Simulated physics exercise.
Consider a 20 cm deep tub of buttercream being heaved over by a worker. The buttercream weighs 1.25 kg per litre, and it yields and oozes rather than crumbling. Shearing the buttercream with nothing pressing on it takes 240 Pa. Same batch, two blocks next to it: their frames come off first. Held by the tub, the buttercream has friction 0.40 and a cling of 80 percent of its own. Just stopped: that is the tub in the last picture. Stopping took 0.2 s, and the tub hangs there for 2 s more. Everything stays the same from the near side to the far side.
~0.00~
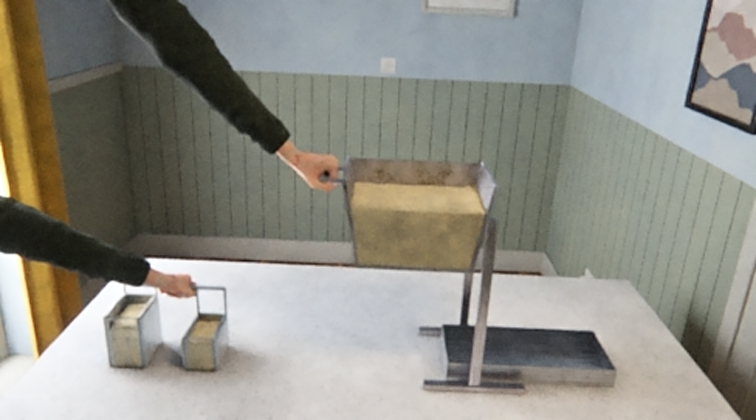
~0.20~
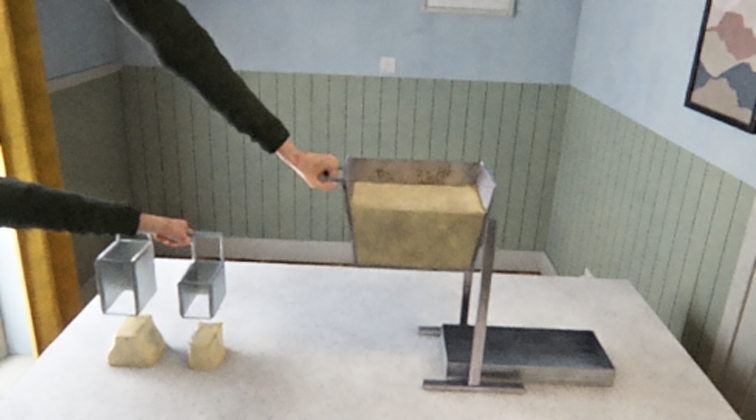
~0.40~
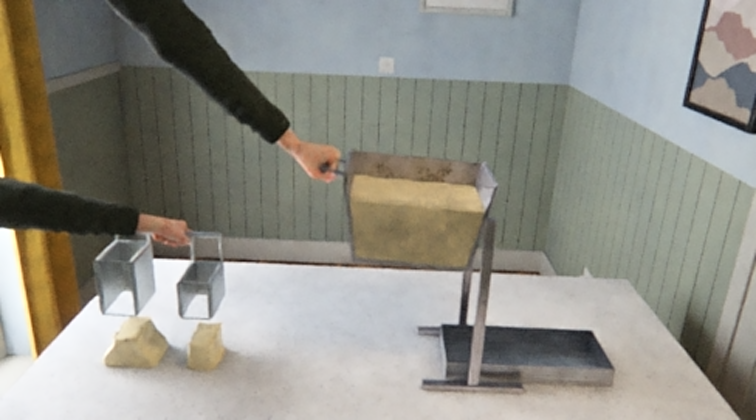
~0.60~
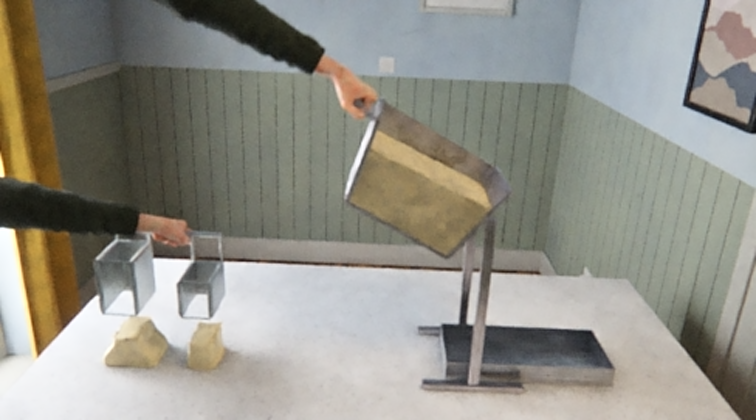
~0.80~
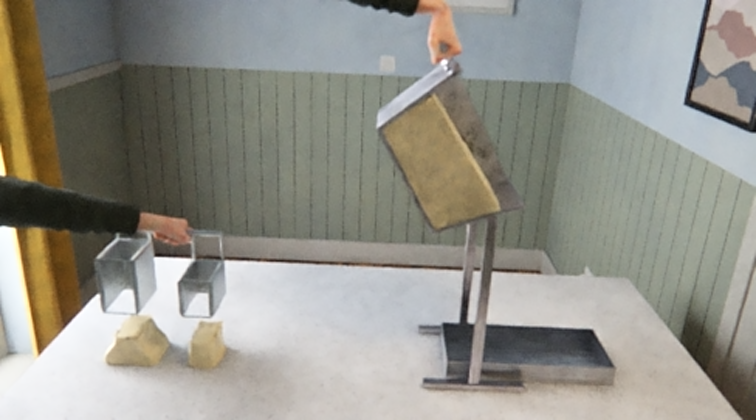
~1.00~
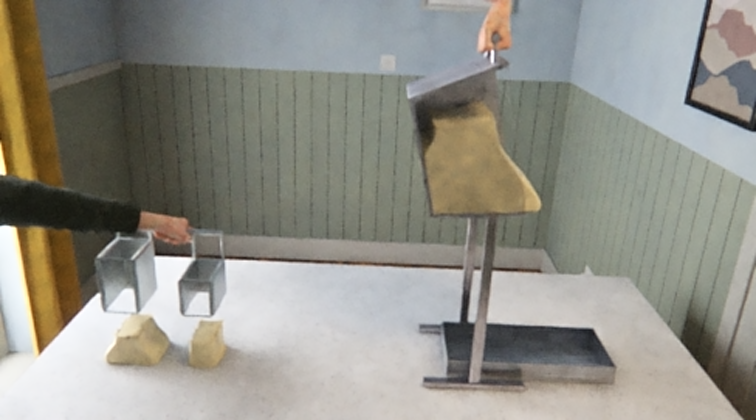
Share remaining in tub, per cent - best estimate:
Approx. 42 %.
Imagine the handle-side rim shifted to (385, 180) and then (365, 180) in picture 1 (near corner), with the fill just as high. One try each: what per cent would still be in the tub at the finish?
I'd say near 60 percent the first time and near 50 percent the second.
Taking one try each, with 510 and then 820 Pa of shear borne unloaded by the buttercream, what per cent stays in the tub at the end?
The answers, in order, are 60 % and 100 %.
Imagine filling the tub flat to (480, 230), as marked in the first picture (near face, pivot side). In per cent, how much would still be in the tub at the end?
Then about 55 %.
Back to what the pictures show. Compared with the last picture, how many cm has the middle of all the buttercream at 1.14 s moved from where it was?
Some 8 cm.
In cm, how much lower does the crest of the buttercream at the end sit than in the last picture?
12 cm.
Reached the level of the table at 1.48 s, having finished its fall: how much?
Roughly 45 per cent.
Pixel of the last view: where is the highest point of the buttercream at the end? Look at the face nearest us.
Near (458, 175).
After 1.14 s, the tub is at 76 degrees and holds 71 %.
After 1.31 s, the tub is at 76 degrees and holds 49 %.
After 1.48 s, the tub is at 76 degrees and holds 43 %.
After 1.65 s, the tub is at 76 degrees and holds 43 %.
After 3.00 s, at the end, the tub is at 76 degrees and holds 42 %.
